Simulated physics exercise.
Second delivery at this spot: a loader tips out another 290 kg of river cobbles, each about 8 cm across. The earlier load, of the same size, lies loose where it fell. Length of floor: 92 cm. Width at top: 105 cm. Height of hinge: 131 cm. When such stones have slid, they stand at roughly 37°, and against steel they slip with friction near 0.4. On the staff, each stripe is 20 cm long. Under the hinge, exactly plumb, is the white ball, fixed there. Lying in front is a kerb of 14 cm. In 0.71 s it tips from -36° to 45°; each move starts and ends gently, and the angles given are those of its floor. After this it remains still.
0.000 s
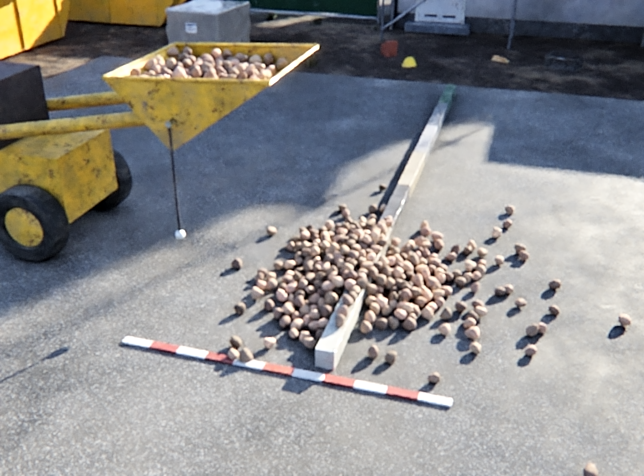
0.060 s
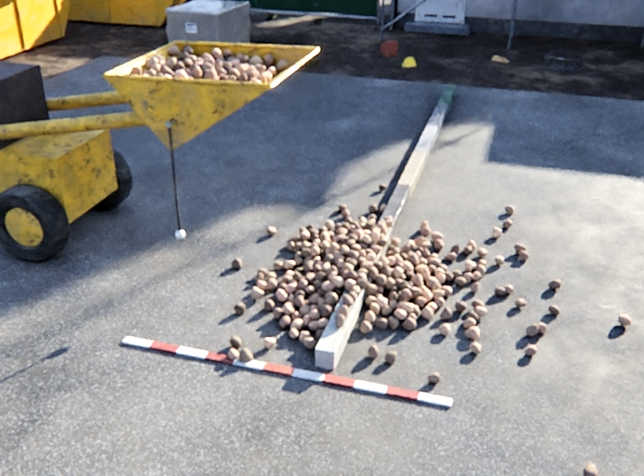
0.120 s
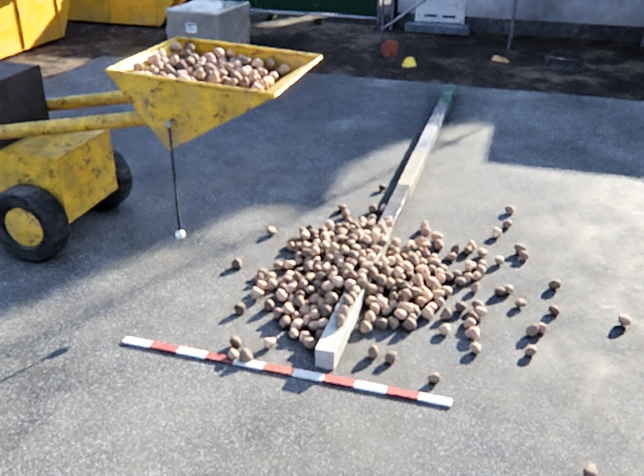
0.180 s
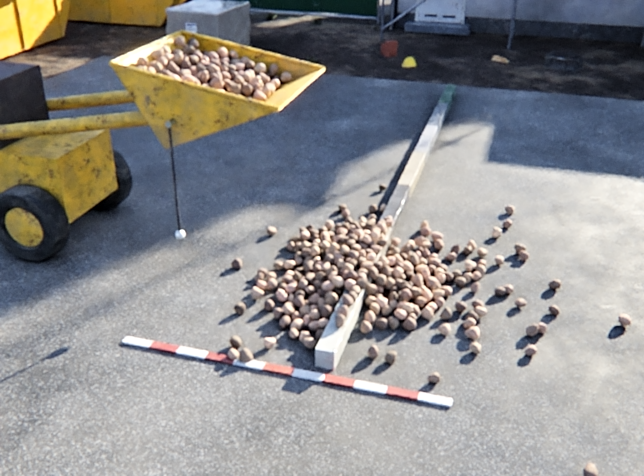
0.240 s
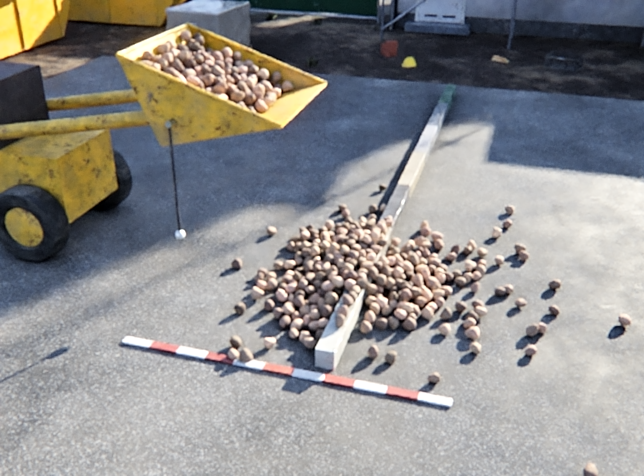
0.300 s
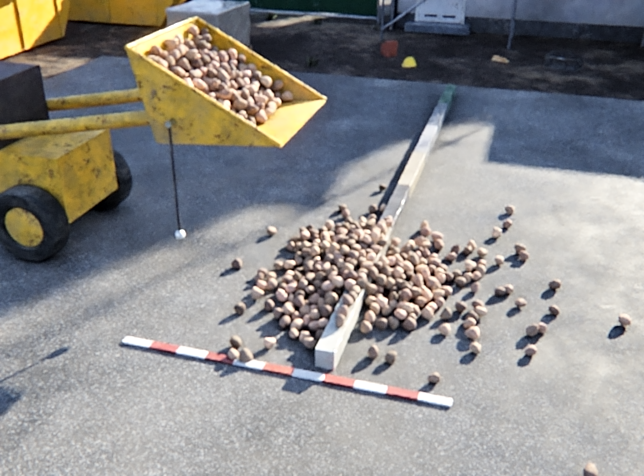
A yellow loader bucket full of brownish round stones is held out from the left above sunlit grey paving, seen from a raised, fixed viewpoint. Below and to its right, a loose heap of similar stones lies across a long pale kerb, behind a red-and-white striped staff, with a small white ball near the bucket. The bucket steadily tilts its front lip downward to the right, and its stones shift within it, while the heap stays still.
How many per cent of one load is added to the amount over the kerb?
About 6 per cent of a load.
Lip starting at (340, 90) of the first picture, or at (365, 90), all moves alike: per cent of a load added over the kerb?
First some 70, then 95 per cent.
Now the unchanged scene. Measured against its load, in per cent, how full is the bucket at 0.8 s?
About 80 percent.
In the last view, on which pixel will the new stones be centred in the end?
They come to rest centred about (311, 255).
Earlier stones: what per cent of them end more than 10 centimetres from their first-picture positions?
I'd say roughly 5 per cent of them.
After 0.5 s the floor is at 32°; in per cent of one load, 100 in the bucket, 65 on this side of the kerb, 35 over the kerb; the foremost stones are at (555, 325).
After 0.8 s the floor is at 45°; in per cent of one load, 78 in the bucket, 87 on this side of the kerb, 35 over the kerb; the foremost stones are at (555, 325).
After 1.2 s the floor is at 45°; in per cent of one load, 11 in the bucket, 154 on this side of the kerb, 35 over the kerb; the foremost stones are at (555, 325).
After 3.7 s the floor is at 45°; in per cent of one load, 0 in the bucket, 160 on this side of the kerb, 40 over the kerb; the foremost stones are at (555, 325). Net gain over the kerb, 6.
